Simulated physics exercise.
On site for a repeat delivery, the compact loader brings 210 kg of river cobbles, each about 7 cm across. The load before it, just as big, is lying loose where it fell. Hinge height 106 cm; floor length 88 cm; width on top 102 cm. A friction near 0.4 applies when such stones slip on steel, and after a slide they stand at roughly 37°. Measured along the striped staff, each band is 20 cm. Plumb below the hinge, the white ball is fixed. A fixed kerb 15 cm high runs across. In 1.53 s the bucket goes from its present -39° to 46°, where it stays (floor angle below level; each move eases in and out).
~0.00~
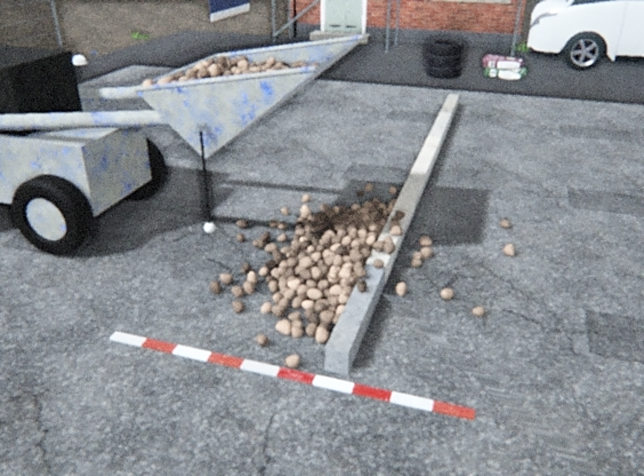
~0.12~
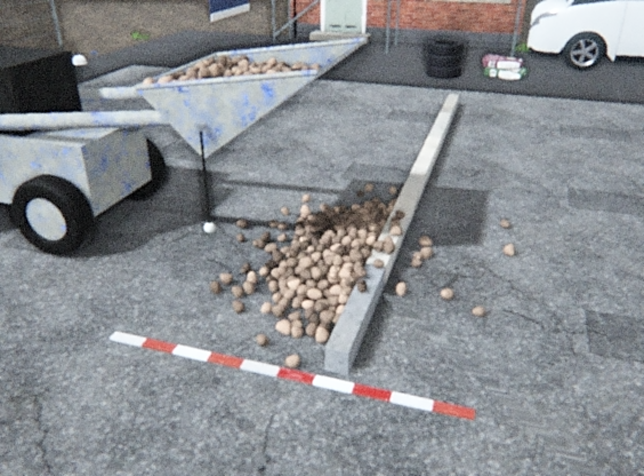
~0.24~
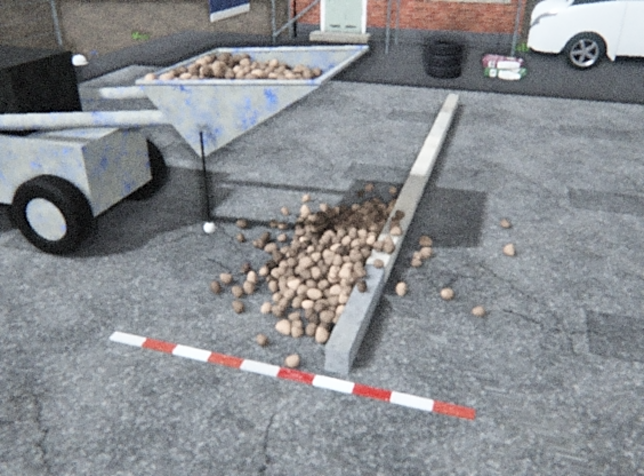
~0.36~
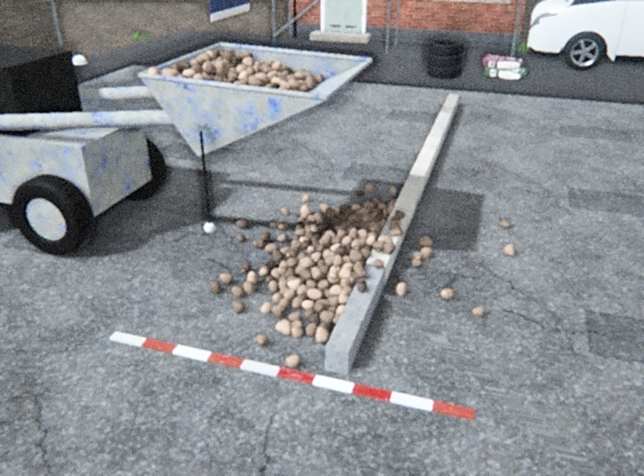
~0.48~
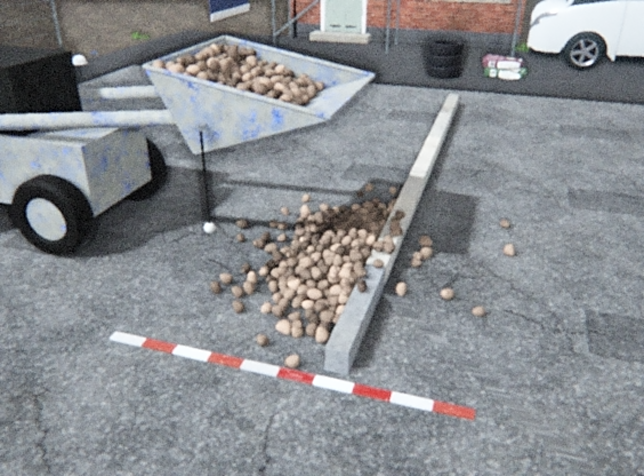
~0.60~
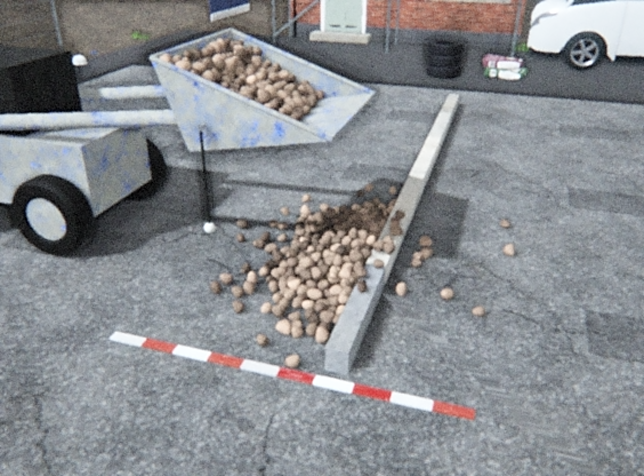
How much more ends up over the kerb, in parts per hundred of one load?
Close to 13 parts in a hundred.
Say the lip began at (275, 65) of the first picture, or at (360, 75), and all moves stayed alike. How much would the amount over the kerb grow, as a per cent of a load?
0 % and 50 %.
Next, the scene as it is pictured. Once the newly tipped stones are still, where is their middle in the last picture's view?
Around (333, 245).
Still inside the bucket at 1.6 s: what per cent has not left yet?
Some 25 %, roughly, is held.
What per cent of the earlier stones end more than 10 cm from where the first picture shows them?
I'd put it at about 10 per cent.
After 1.1 s the floor is at 33°; in per cent of one load, 100 in the bucket, 98 on this side of the kerb, 2 over the kerb; the foremost stones are at (454, 260).
After 1.6 s the floor is at 46°; in per cent of one load, 23 in the bucket, 174 on this side of the kerb, 3 over the kerb; the foremost stones are at (454, 260).
After 2.0 s the floor is at 46°; in per cent of one load, 0 in the bucket, 187 on this side of the kerb, 13 over the kerb; the foremost stones are at (478, 264).
After 4.4 s the floor is at 46°; in per cent of one load, 0 in the bucket, 185 on this side of the kerb, 15 over the kerb; the foremost stones are at (517, 271). Net gain over the kerb, 13.
